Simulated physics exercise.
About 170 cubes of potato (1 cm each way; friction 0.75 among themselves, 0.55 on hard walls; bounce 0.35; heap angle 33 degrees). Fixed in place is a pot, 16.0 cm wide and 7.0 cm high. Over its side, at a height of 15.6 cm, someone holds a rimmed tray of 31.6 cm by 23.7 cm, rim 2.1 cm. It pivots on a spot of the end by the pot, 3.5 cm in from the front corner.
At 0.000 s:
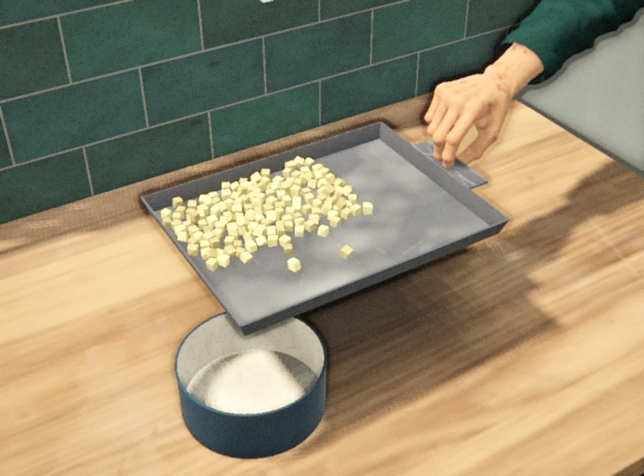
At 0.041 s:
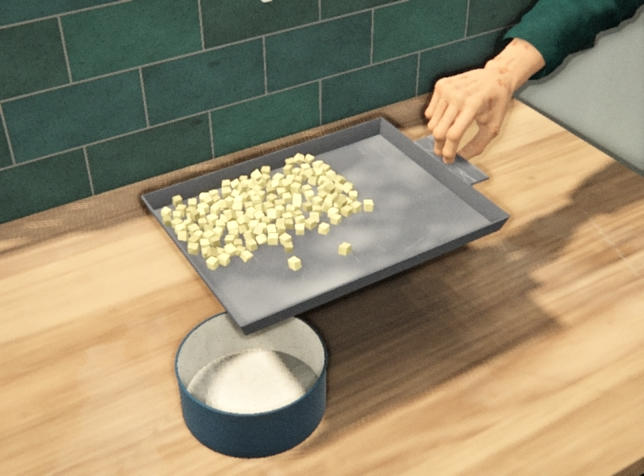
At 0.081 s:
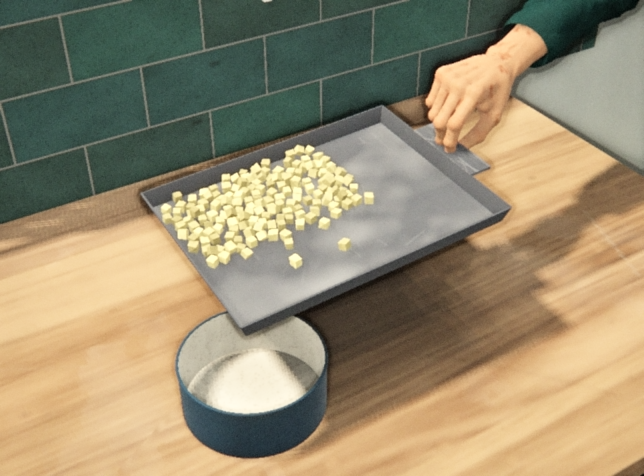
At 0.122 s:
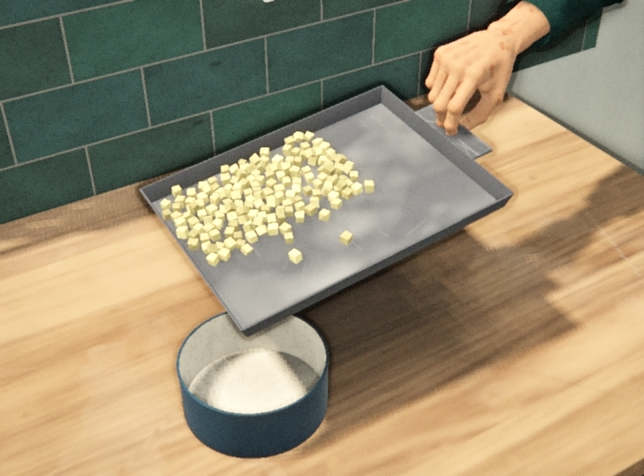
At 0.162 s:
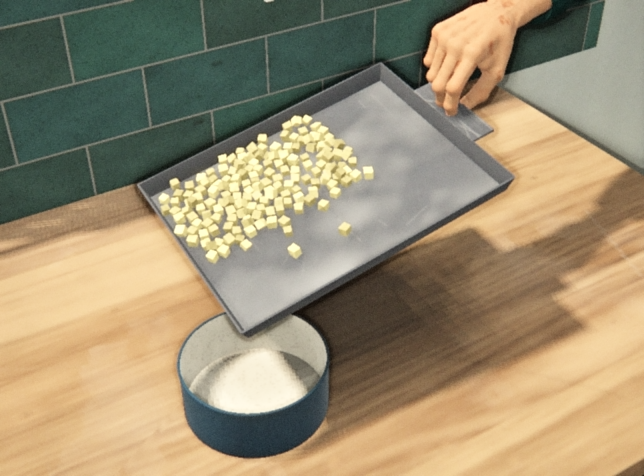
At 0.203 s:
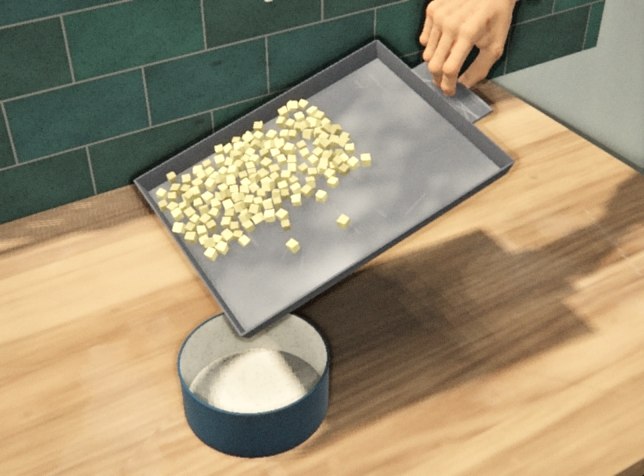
A hand raises one end of a gray tray of pale cubes, tilting it steadily.
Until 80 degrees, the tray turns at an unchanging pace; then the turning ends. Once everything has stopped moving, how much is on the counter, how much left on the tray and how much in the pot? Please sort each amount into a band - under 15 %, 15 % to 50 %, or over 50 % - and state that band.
Counter: Over 50 %; tray: Under 15 %; pot: Under 15 %.
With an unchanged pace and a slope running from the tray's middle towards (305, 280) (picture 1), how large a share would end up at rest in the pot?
About 5 per cent.
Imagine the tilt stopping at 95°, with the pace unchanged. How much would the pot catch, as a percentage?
It would be near 5 per cent.
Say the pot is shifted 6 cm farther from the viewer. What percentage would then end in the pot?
In that case about 0 percent would end up there.
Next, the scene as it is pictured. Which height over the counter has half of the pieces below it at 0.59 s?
About 24 cm.
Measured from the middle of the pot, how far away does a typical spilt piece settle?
That comes to near 20 cm.
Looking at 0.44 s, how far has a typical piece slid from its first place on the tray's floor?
About 2 cm.
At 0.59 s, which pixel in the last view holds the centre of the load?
By then the middle of the load sits around (193, 229).
After 0.44 s, tilt 50 degrees; the tray holds 100 %, the pot 0 %.
Then, at 0.59 s, tilt 70 degrees; the tray holds 100 %, the pot 0 %.
After 0.87 s, tilt 80 degrees; the tray holds 15 %, the pot 0 %.
By 2.2 s all is still; counter 90 %, tray 5 %, pot 5 %.
